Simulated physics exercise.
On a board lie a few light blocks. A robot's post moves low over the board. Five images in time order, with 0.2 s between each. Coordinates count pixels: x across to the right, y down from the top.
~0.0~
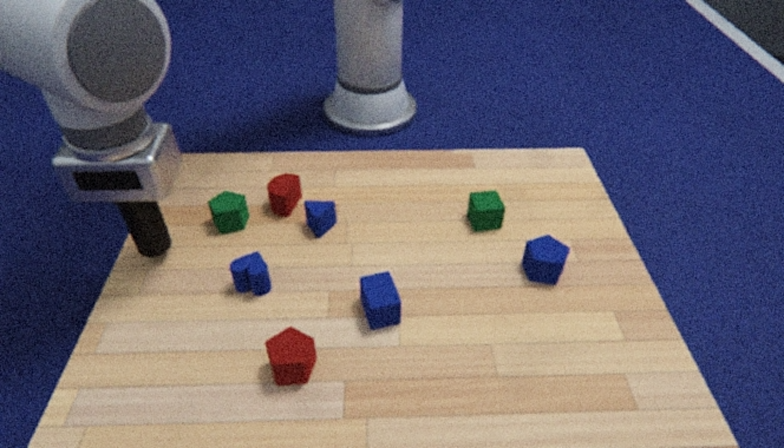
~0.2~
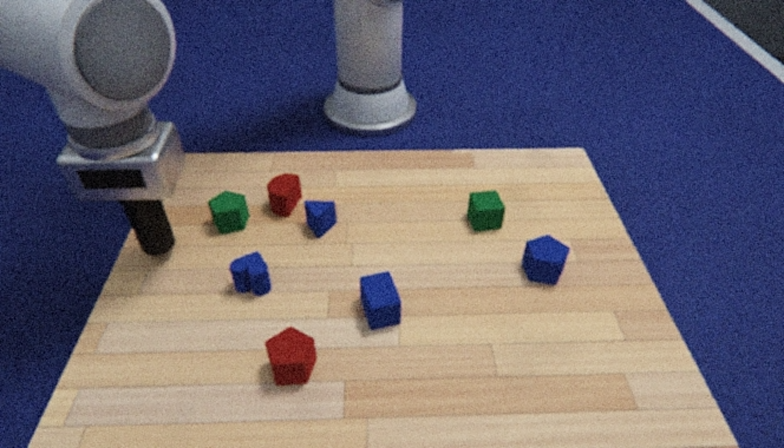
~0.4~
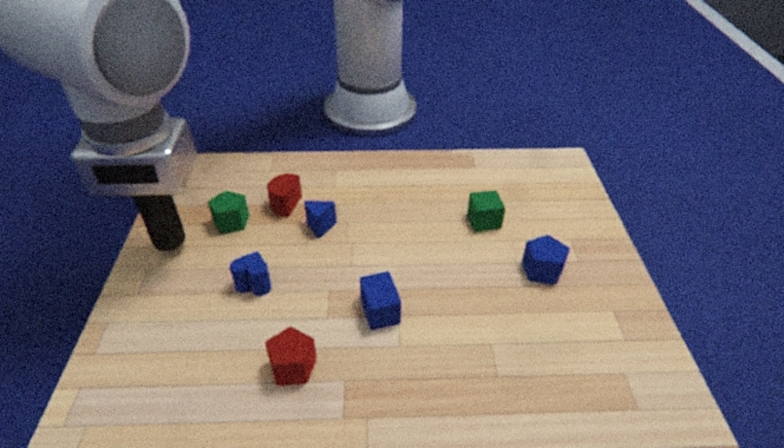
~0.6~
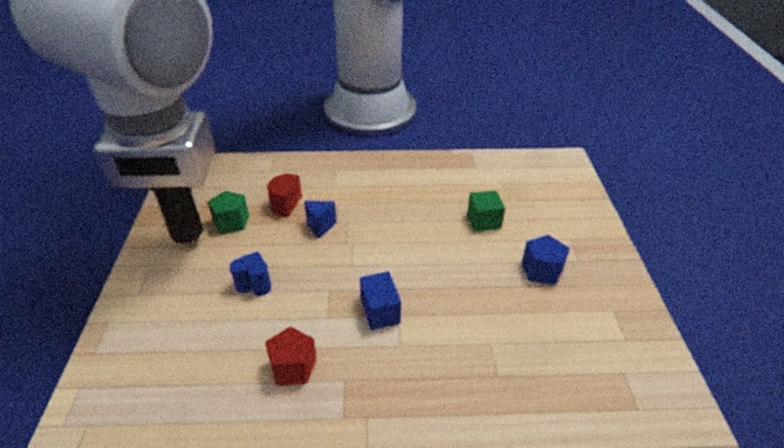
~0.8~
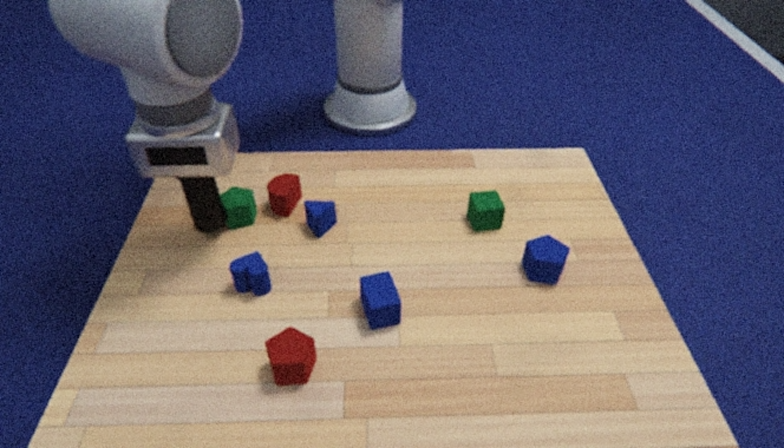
The clip shows a robot arm's dark post moving right across a wooden board scattered with small red, green and blue blocks, then nudging the green pentagon slightly to the right while the other blocks stay still.
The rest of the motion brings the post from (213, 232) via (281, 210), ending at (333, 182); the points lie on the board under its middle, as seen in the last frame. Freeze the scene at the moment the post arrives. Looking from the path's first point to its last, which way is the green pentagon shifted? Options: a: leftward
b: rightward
a
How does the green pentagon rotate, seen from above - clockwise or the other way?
From overhead, the rotation is counterclockwise.
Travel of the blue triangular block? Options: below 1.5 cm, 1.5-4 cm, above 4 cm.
Verdict: Less than 1.5 cm.
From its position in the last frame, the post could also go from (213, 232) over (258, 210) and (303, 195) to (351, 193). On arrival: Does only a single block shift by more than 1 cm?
The answer is no.
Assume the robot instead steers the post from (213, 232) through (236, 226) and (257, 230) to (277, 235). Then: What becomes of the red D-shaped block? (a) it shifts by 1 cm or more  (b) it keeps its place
a
What follows on the original path. One third of the way, post at (259, 209); green pentagon at (275, 179), turned 25° anticlockwise; red D-shaped block at (307, 174), turned 15° clockwise.
Two thirds of the way, post at (300, 193); green pentagon at (299, 162), turned 65° anticlockwise; red D-shaped block at (329, 164), turned 35° clockwise.
At the end, post at (332, 174); green pentagon at (301, 155), turned 95° anticlockwise; red D-shaped block at (353, 148), turned 25° clockwise; blue triangular block in place.
